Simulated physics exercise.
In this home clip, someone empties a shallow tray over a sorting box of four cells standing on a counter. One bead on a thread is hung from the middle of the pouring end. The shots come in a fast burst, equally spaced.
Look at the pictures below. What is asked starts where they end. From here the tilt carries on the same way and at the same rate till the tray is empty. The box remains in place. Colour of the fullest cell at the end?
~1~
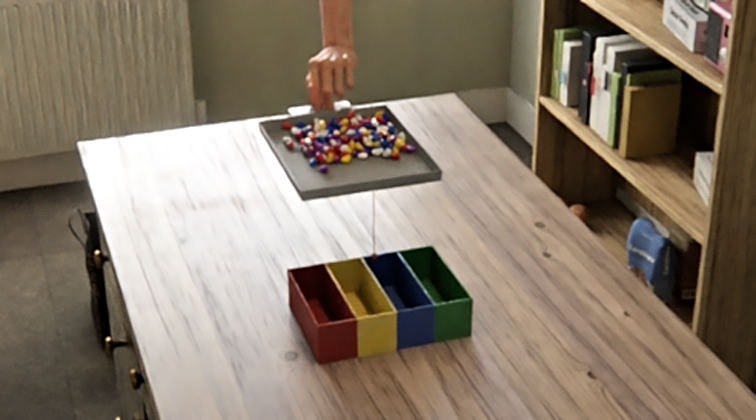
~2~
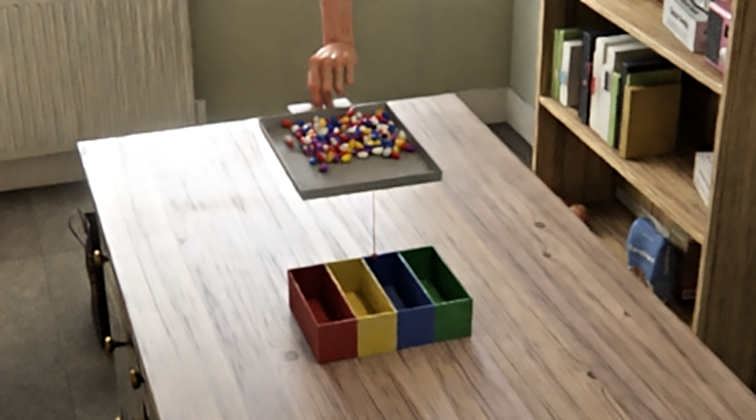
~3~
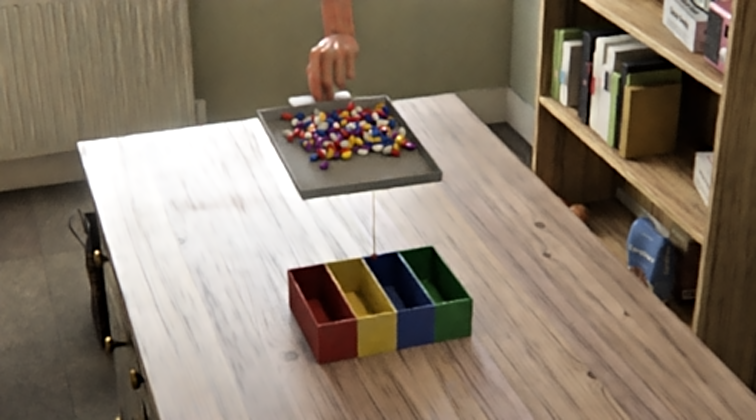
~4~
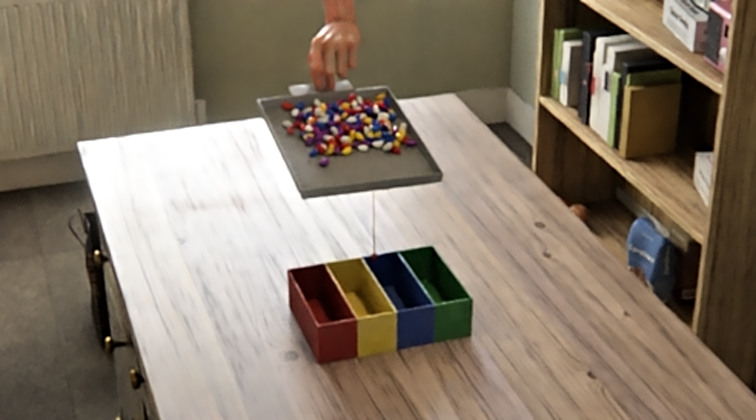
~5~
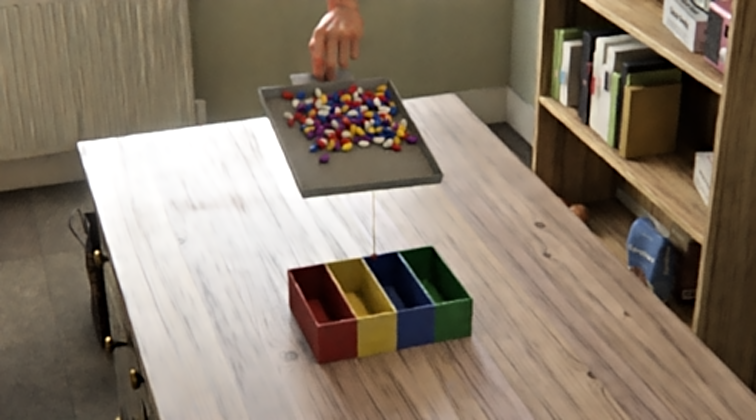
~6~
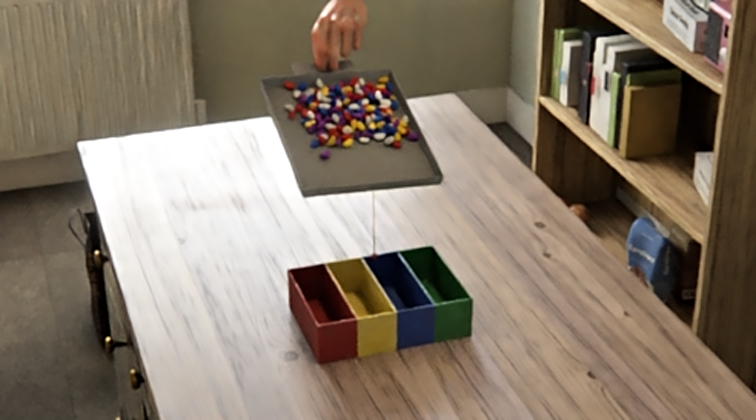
Green.
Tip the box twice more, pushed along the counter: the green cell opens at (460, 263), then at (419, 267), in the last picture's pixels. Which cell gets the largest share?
The cell in blue; the green one.
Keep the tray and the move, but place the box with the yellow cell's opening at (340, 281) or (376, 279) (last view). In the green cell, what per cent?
You'd end up with around 40 per cent and then around 30 per cent.
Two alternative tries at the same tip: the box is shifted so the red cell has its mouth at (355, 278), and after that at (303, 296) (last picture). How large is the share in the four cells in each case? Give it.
You'd get 90 per cent first and 70 per cent second.
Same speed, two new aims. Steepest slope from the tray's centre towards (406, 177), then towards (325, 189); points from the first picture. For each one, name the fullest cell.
Try 1 - the green one; try 2 - red.
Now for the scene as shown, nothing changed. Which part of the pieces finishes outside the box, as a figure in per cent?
Close to 10 in a hundred.
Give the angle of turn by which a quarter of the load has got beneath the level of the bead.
It is at around 100 degrees.
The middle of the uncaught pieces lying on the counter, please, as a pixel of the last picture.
Roughly pixel (495, 323).
Just after the last frame, tray tipped steeply; almost all on the tray; just a few in the blue cell; about a tenth falling or outside the box.
A moment on, tray tipped right over; roughly two thirds on the tray; about a tenth in the green cell; about a tenth in the blue cell; just a few in the yellow cell; about a tenth falling or outside the box.
Further on, tray tipped past a quarter turn; roughly a third in the green cell; roughly a quarter in the blue cell; roughly a quarter in the yellow cell; just a few in the red cell; about a tenth falling or outside the box.
When it is over, tray tipped past a quarter turn; roughly a third in the green cell; roughly a quarter in the blue cell; roughly a quarter in the yellow cell; just a few in the red cell; about a tenth outside the box.
